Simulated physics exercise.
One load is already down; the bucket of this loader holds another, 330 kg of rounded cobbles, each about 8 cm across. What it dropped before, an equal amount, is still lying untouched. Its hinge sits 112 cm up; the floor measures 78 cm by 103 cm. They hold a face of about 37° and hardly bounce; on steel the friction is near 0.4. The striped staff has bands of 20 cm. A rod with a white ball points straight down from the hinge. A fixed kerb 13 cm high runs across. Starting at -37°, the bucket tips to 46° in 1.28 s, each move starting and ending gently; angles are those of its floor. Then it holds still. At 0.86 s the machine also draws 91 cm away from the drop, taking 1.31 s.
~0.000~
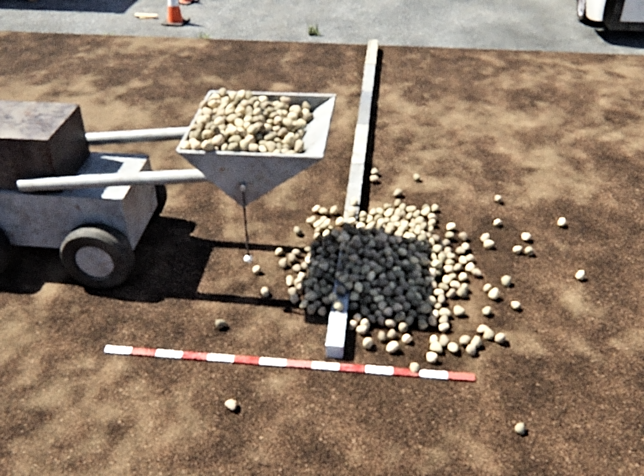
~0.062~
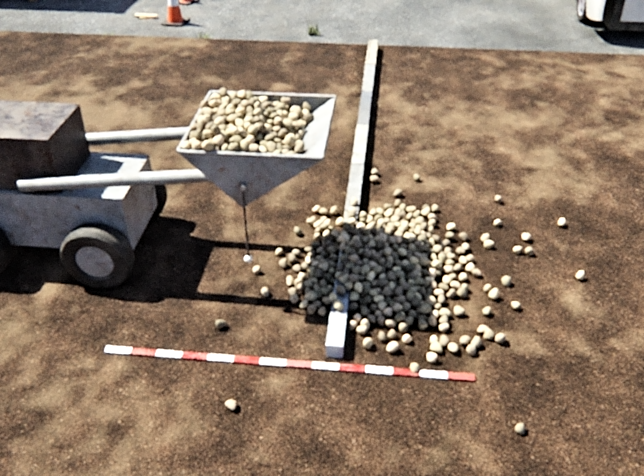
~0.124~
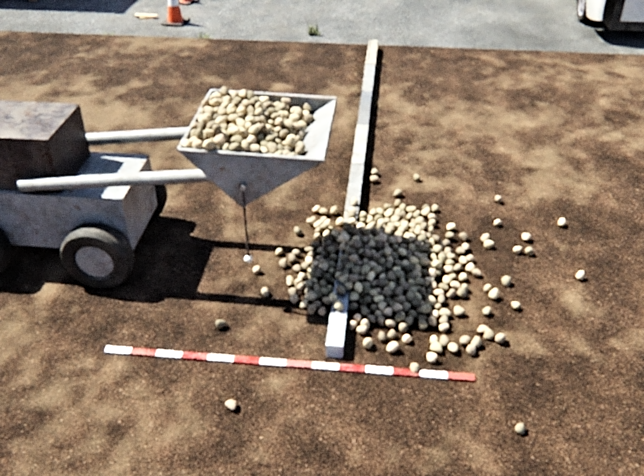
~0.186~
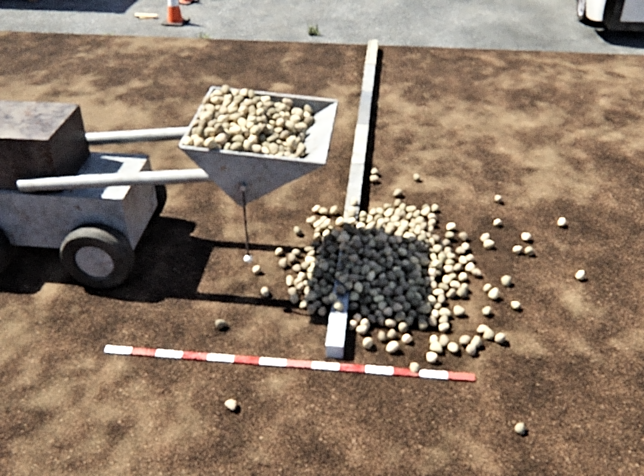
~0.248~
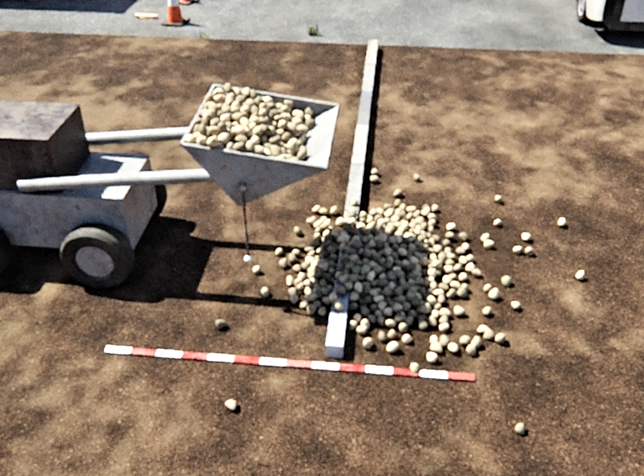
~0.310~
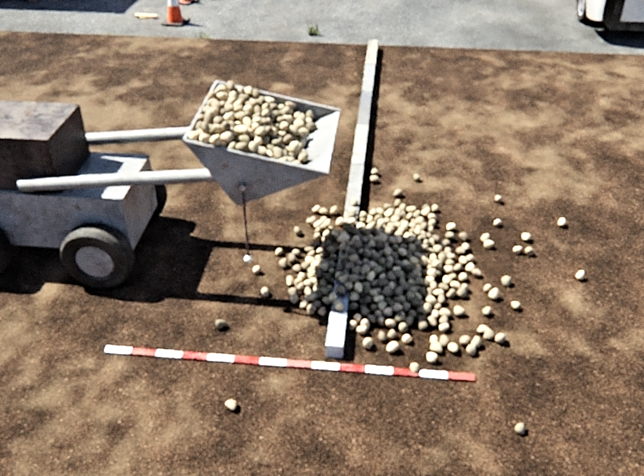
The loader's bucket, full of pale stones, slowly tilts a little above a heap across the kerb.
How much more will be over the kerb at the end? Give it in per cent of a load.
Close to 9 parts in a hundred.
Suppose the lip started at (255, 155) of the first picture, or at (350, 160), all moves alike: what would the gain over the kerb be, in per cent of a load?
First some 0, then 35 per cent.
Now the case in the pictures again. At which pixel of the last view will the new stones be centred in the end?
Around (307, 250).
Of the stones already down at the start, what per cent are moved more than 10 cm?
About 0 per cent.
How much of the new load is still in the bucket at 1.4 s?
It holds some 5 per cent.
After 1.0 s the floor is at 33°; in per cent of one load, 96 in the bucket, 24 on this side of the kerb, 80 over the kerb; the foremost stones are at (528, 244).
After 1.4 s the floor is at 46°; in per cent of one load, 7 in the bucket, 108 on this side of the kerb, 85 over the kerb; the foremost stones are at (528, 244).
After 2.6 s the floor is at 46°; in per cent of one load, 0 in the bucket, 111 on this side of the kerb, 89 over the kerb; the foremost stones are at (528, 244).
After 5.1 s the floor is at 46°; in per cent of one load, 0 in the bucket, 111 on this side of the kerb, 89 over the kerb; the foremost stones are at (528, 244). Net gain over the kerb, 9.
